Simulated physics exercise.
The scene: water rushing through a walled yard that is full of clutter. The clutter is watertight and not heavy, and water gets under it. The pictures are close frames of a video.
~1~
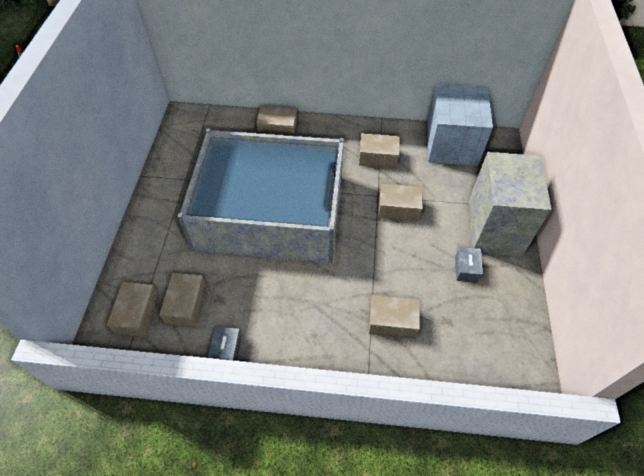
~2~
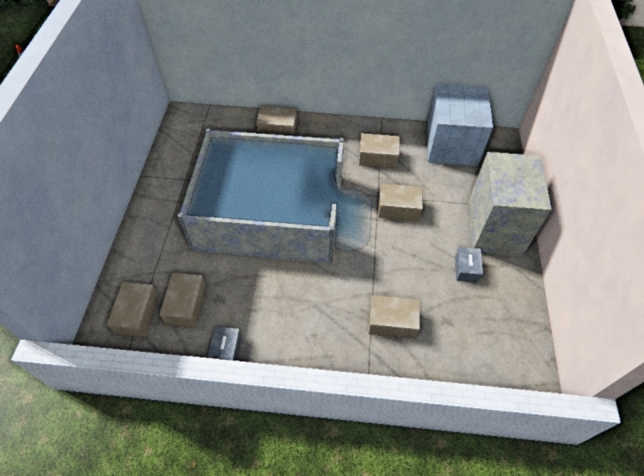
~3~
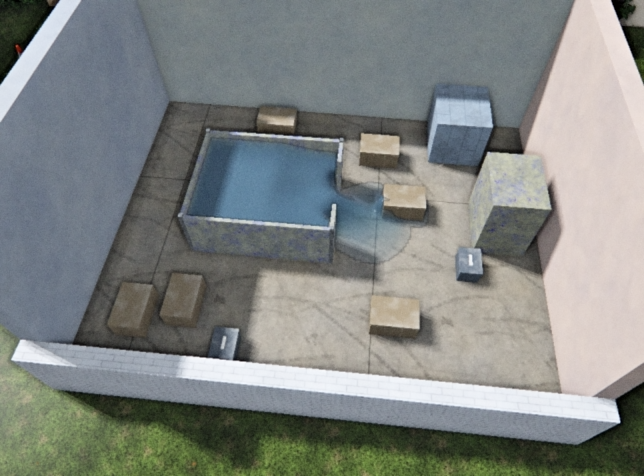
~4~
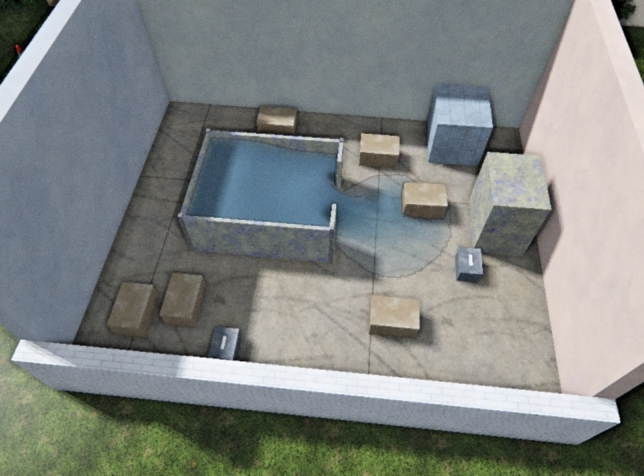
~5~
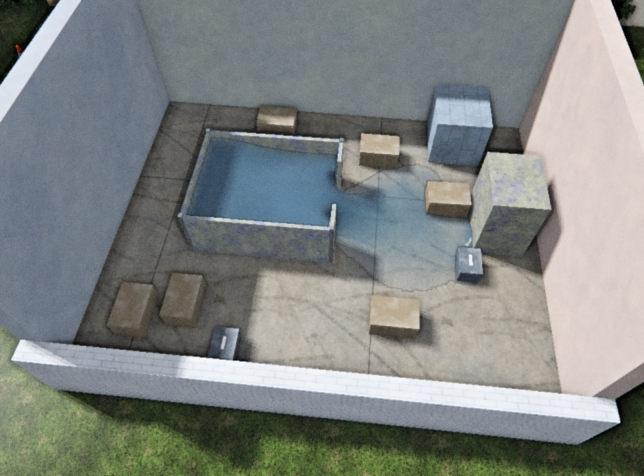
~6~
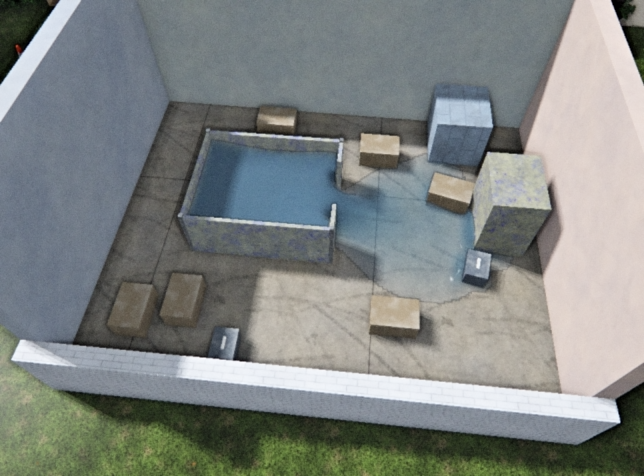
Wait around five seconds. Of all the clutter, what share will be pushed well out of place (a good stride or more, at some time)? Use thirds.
That comes to one to two thirds.
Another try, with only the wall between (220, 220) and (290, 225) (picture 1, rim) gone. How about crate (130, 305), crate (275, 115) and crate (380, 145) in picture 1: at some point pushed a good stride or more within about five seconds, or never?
In turn: Swept aside, short of that, never so far.
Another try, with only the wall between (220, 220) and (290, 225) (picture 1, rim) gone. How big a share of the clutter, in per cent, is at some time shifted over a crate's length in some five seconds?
Roughly 60 per cent.
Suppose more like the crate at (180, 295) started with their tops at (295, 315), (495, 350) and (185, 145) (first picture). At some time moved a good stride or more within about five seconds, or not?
In that order: Swept aside, moved that far, short of that.
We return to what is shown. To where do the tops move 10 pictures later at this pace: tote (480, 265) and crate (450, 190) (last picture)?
Roughly at (553, 378) and (517, 178).
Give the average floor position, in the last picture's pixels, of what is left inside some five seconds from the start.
Near (272, 244).
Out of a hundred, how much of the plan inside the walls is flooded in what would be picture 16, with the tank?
Some 45 per cent.
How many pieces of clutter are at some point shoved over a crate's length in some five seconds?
It comes to 4.
A moment on, 2 of 8 are well off their spots; 1 afloat.
Next, 2 of 8 are well off their spots; 2 afloat.
Later, 2 of 8 are well off their spots; 2 afloat.
In the end, 4 of 8 are well off their spots, and 4 have been at some point; 3 afloat.
